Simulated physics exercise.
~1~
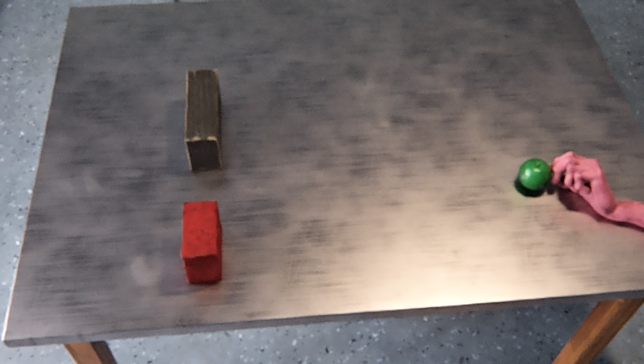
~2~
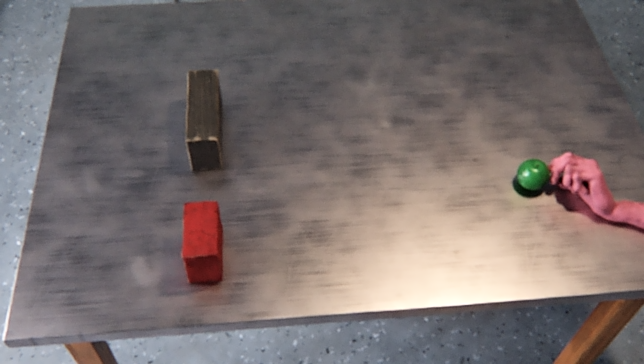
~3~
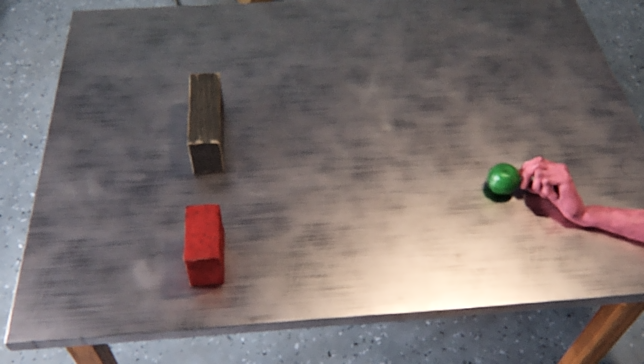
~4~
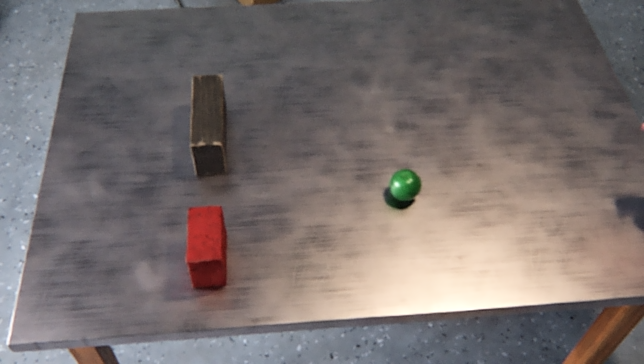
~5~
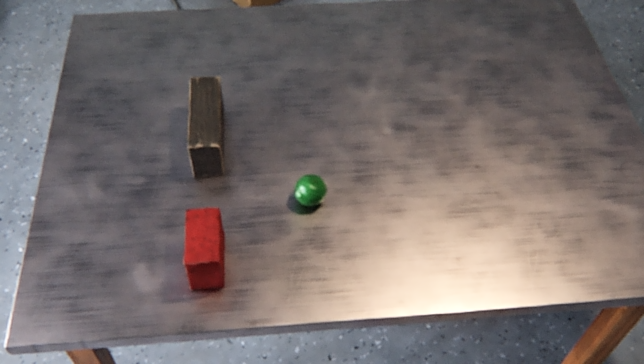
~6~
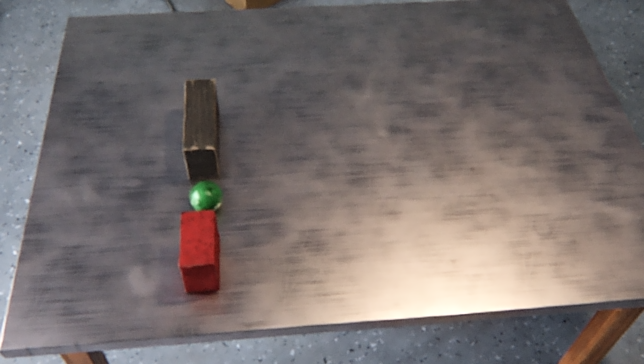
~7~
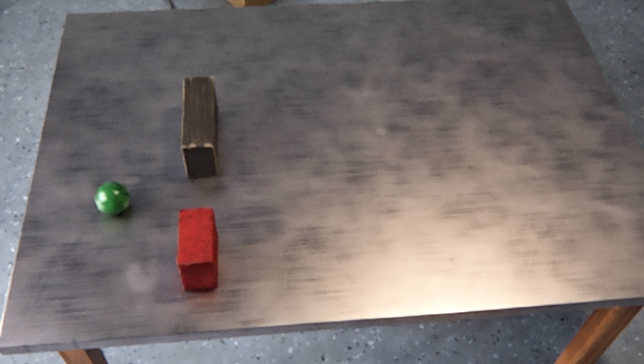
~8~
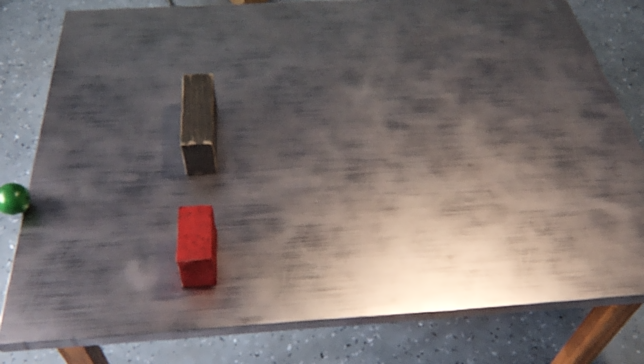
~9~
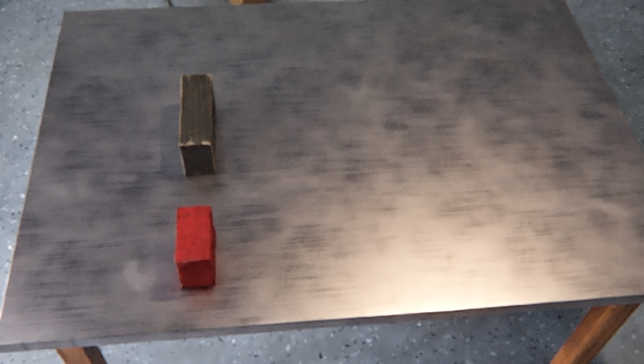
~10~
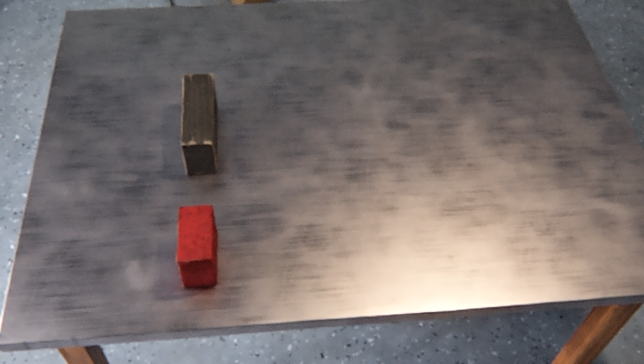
A green ball rolls left from a hand, passes between two blocks, and leaves the table.
